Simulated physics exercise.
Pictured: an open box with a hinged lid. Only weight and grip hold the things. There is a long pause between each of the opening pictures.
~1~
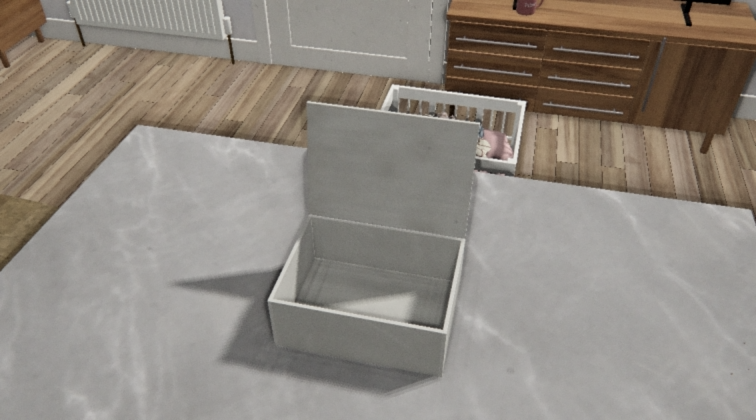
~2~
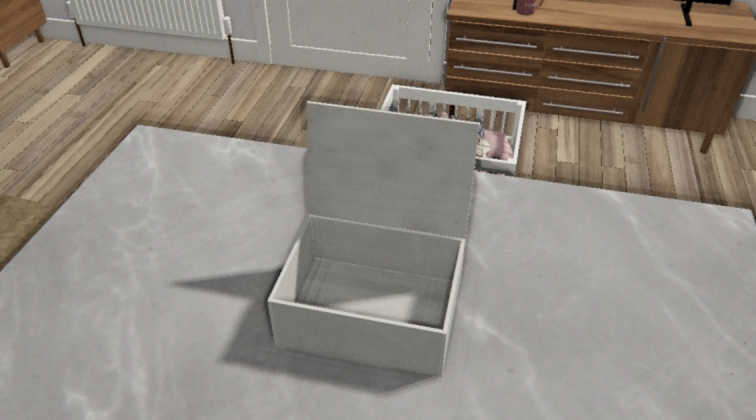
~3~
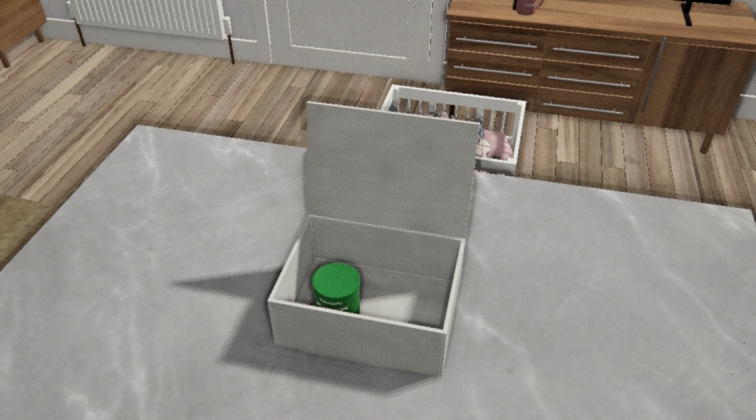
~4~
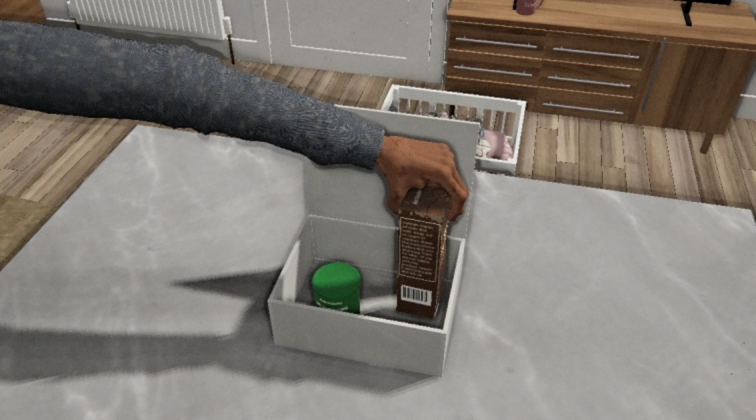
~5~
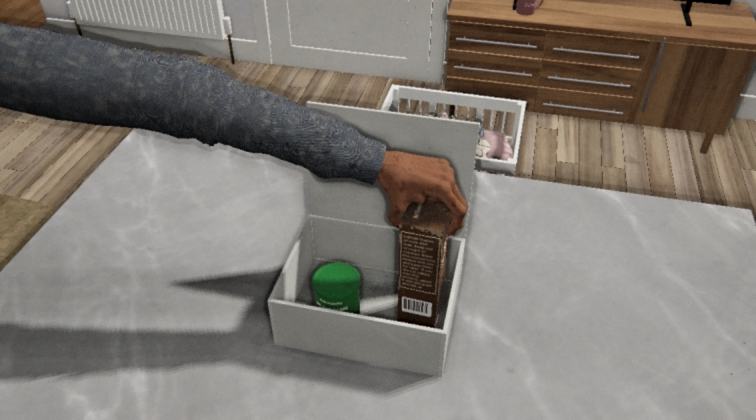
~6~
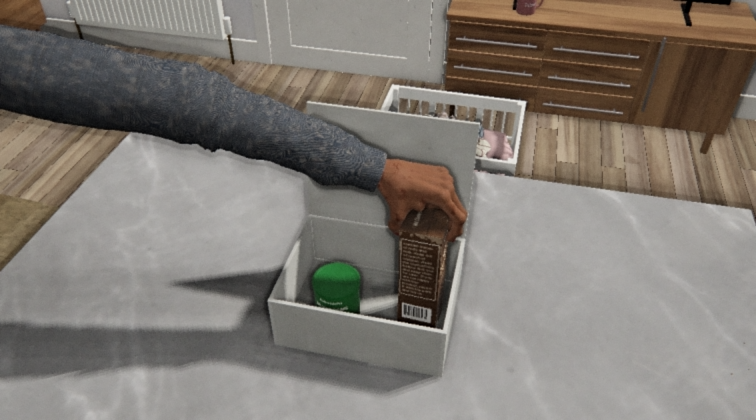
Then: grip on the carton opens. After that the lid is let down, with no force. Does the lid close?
No, stuck open.
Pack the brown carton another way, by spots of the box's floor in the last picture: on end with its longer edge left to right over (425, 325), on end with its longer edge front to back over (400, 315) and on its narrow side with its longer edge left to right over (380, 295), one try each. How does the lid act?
First try: It will not close; second try: It is held up; third try: It sits on the rim.
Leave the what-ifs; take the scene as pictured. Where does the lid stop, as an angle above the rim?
I'd say roughly 20 degrees above the rim.
Then, 1.50 s past the last view, lid 65° above the rim.
Then, 2.10 s past the last view, lid 34° above the rim; brown carton rocked 29° from its first pose near (414, 298).
Finally, lid 21° above the rim; down or leaning hard in the box, brown carton; green tin still in place. Final places as the last picture's camera would see them, brown carton near (418, 290).
